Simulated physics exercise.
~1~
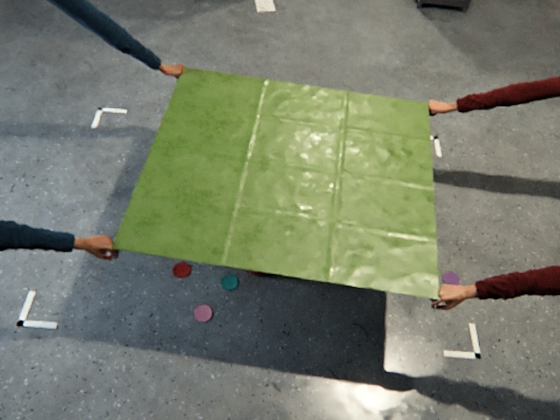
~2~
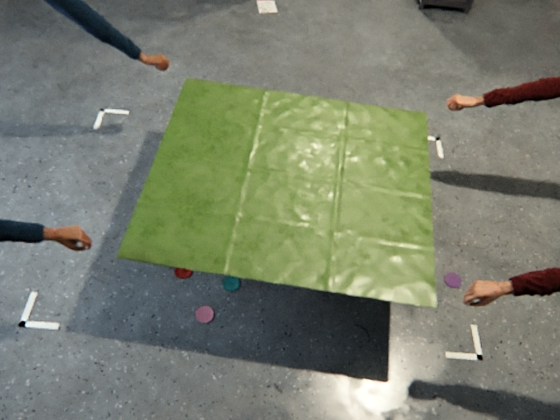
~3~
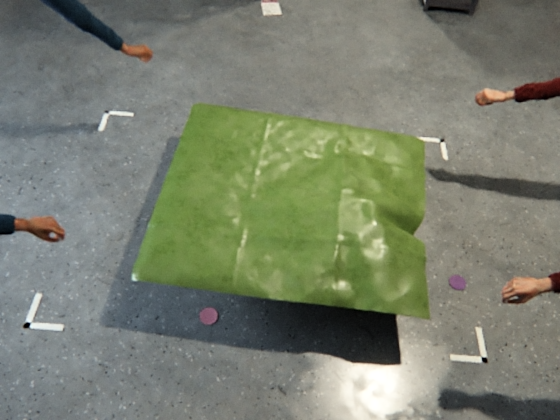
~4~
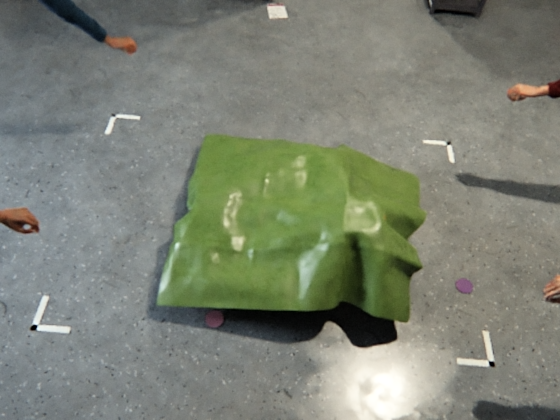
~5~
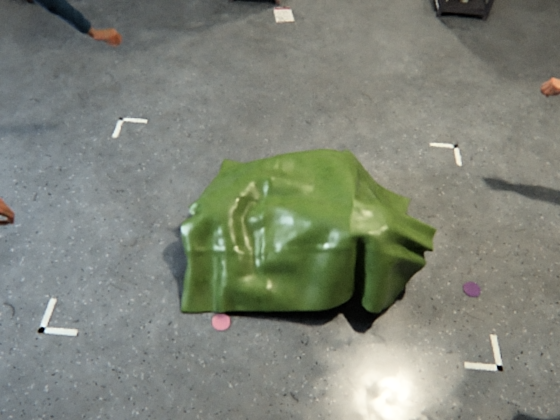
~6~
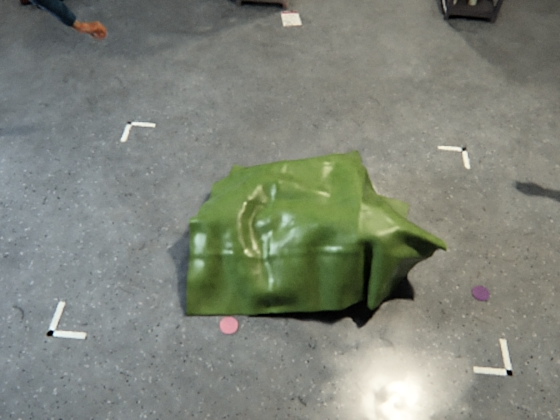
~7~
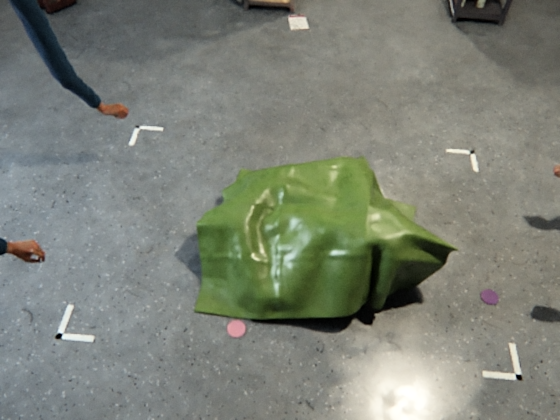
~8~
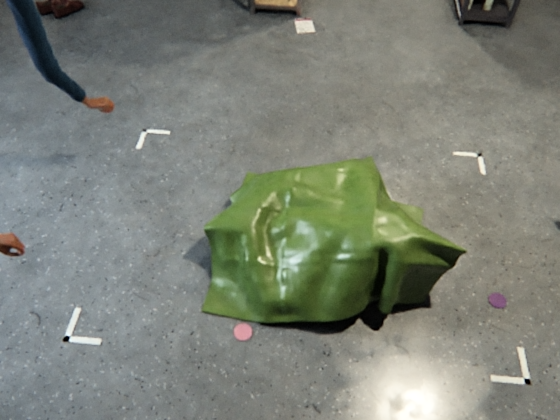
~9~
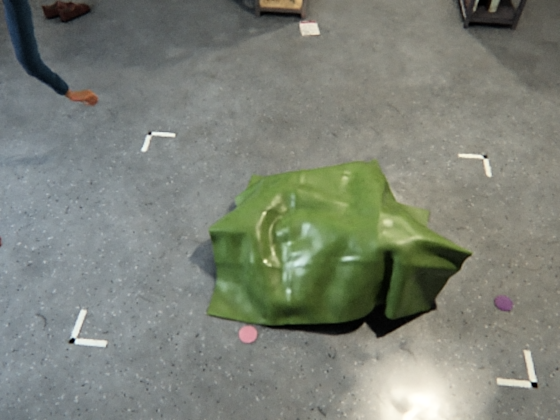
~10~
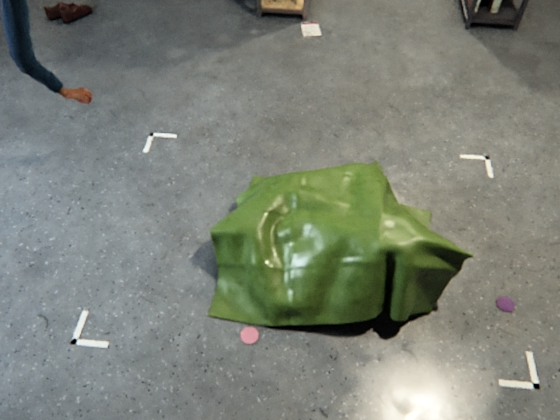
A green tarp held flat by four hands is released and drops onto the grey floor, crumpling into a raised, angular heap that hides the red and teal discs, while the pink disc at its lower edge and the purple one to the right stay visible.
